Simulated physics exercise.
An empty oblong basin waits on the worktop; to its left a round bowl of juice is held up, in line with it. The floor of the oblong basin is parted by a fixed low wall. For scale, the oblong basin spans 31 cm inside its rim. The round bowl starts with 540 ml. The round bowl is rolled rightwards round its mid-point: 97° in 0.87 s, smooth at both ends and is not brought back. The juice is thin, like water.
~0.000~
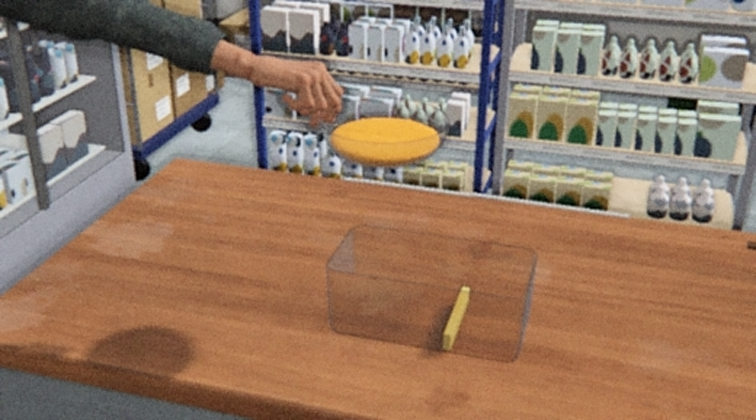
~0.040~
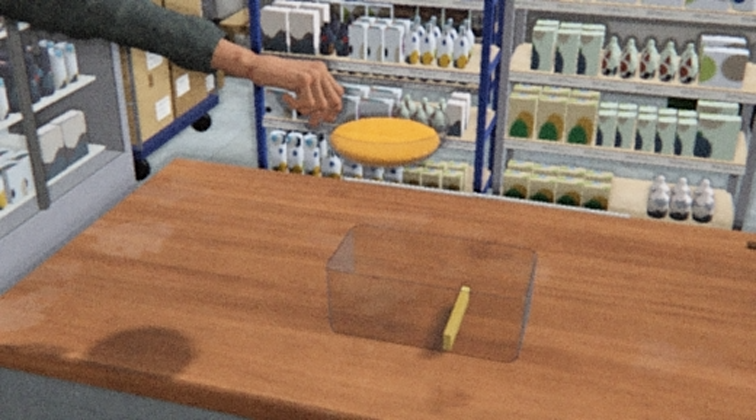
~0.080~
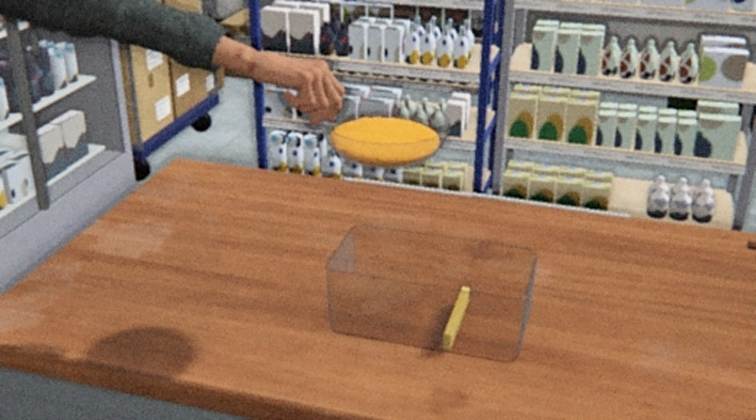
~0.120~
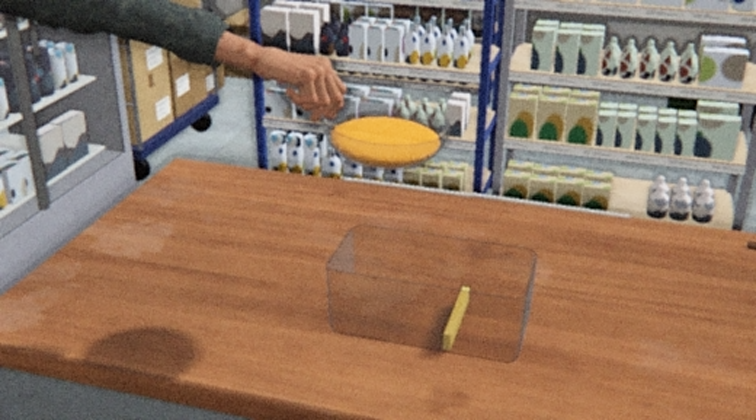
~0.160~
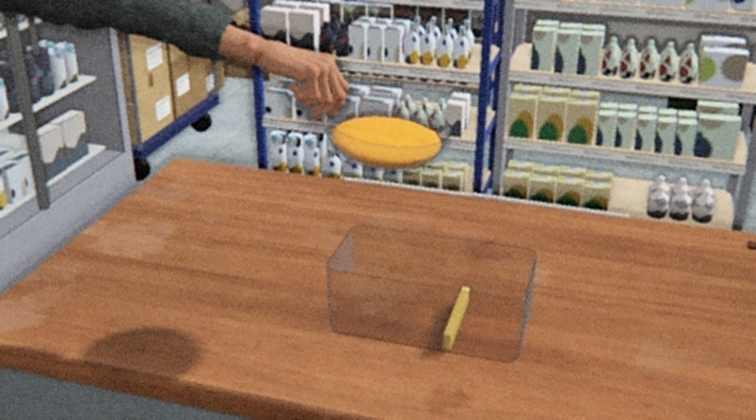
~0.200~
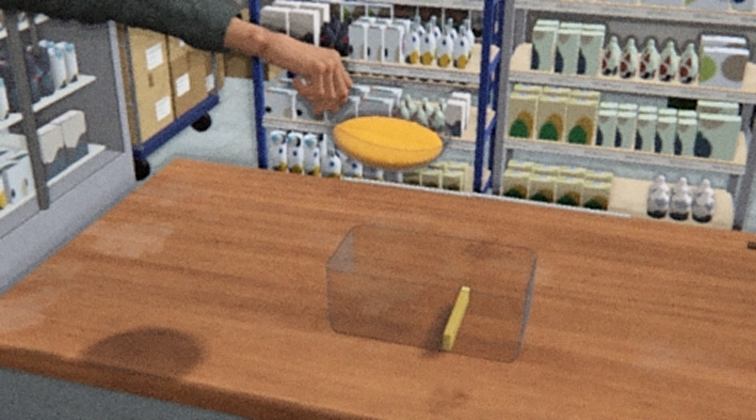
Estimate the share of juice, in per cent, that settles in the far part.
The far part has some 57 per cent.
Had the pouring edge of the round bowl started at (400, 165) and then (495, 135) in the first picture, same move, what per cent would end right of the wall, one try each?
In turn about 15 and 50 per cent.
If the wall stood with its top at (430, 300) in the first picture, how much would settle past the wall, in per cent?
Then about 80 per cent.
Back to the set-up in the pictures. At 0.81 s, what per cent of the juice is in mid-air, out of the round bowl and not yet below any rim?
Near 10 in a hundred.
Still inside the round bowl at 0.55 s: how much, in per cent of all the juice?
Near 26 in a hundred.
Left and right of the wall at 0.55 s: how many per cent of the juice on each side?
Left about 0, right about 7.
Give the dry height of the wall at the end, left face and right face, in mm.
Some 22 mm on the left and 10 mm on the right.
By 0.55 s the tilt is 68° and 27 per cent is still to pour, 0 is left of the wall and 7 right of it.
By 0.81 s the tilt is 96° and 1 per cent is still to pour, 25 is left of the wall and 63 right of it.
By 1.08 s the tilt is 97° and 0 per cent is still to pour, 38 is left of the wall and 59 right of it.
By 1.37 s the tilt is 97° and 0 per cent is still to pour, 40 is left of the wall and 57 right of it.
At rest 40 per cent lies left of the wall, 57 right of it and 3 outside.
